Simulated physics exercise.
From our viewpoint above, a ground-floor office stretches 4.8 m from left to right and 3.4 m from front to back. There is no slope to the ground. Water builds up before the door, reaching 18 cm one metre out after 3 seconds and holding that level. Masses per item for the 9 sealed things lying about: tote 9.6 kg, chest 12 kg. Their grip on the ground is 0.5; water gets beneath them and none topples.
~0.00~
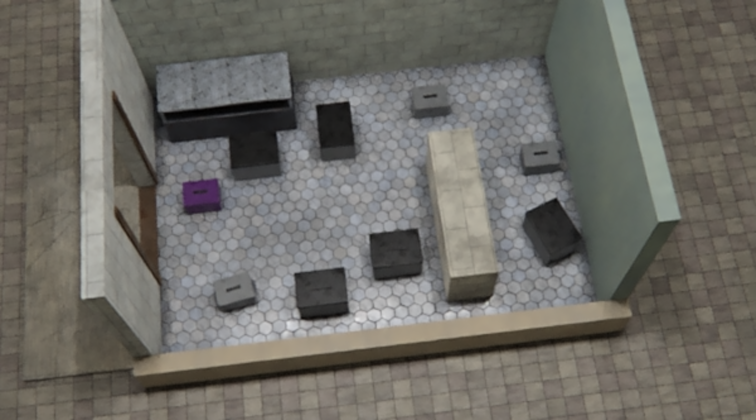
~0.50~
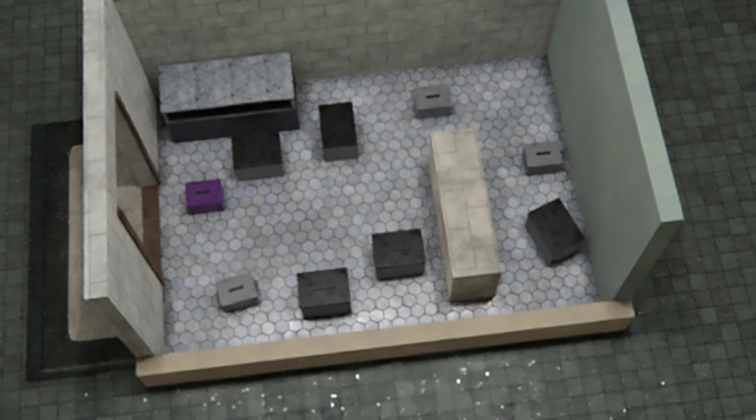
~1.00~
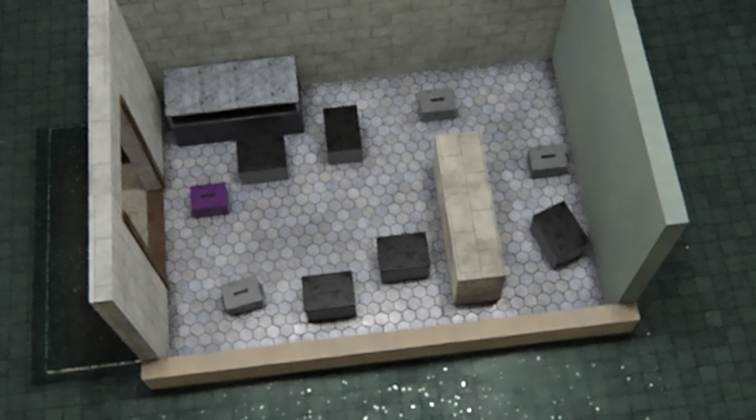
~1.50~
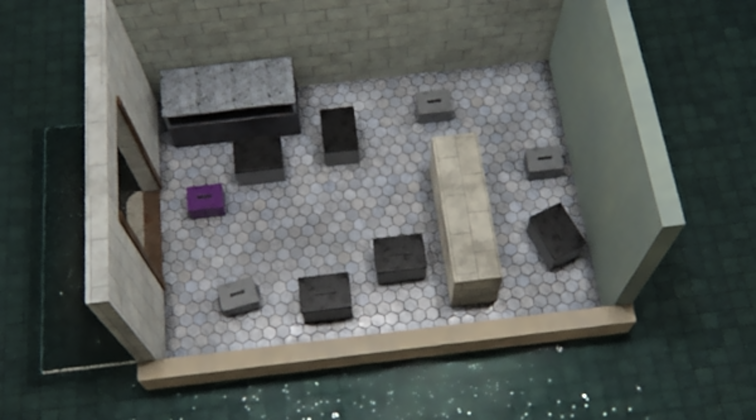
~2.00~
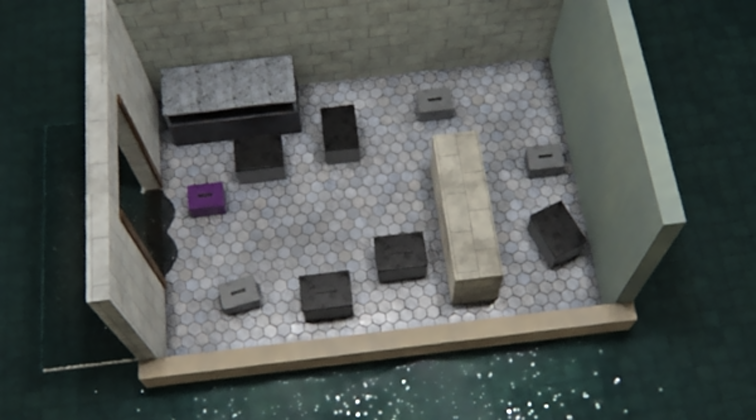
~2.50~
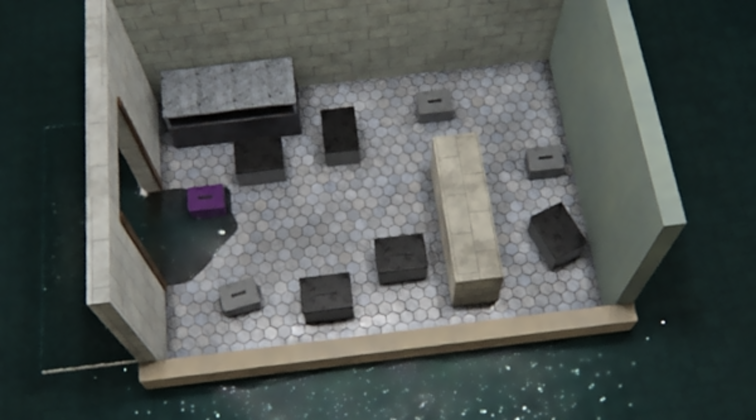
Roofless office seen from above, dark water spreading over the ground outside, then creeping through the left doorway around a purple box.
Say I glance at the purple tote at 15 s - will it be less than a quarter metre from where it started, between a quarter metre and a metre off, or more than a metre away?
Result: A long trip.
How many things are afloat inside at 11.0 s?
Then: 7.
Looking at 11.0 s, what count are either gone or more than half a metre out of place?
It comes to 5.
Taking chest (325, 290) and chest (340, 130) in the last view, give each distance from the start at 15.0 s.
First 120 cm, then 200 cm.
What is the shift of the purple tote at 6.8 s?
Around 200 centimetres.
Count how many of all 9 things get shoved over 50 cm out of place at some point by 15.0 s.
That comes to 9.
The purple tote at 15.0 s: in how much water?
Roughly 13 cm at that moment.
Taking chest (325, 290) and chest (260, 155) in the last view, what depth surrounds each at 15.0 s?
First roughly 10 cm, second roughly 15 cm.
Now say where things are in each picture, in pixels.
The purple tote at (201, 192), on the bottom; water covers 0.0 m2; 0 of 9 have shifted, in the first frame.
The purple tote at (203, 192), on the bottom; 0.0 m2 under water; 0 of 9 have shifted, in the second frame.
The purple tote at (208, 196) rests on the ground; 0.0 m2 under water; 0 of 9 have shifted, in the third frame.
The purple tote at (205, 197), on the bottom; 0.0 m2 under water; 0 of 9 have shifted, in the fourth frame.
The purple tote at (205, 195), on the bottom; 0.1 m2 under water; 0 of 9 have shifted, in the fifth frame.
The purple tote at (206, 198), on the bottom; 0.6 m2 under water; 0 of 9 have shifted, in the sixth frame.
After 3.5 s the purple tote is near (224, 191), 0.2 m from its start, aground; 0 afloat.
After 6.8 s the purple tote is near (368, 208), 1.8 m from its start, aground; 3 afloat.
After 11.0 s the purple tote is near (425, 234), 2.5 m from its start, afloat; 7 afloat.
After 15.0 s the purple tote is near (418, 271), 2.6 m from its start, afloat; 9 afloat.
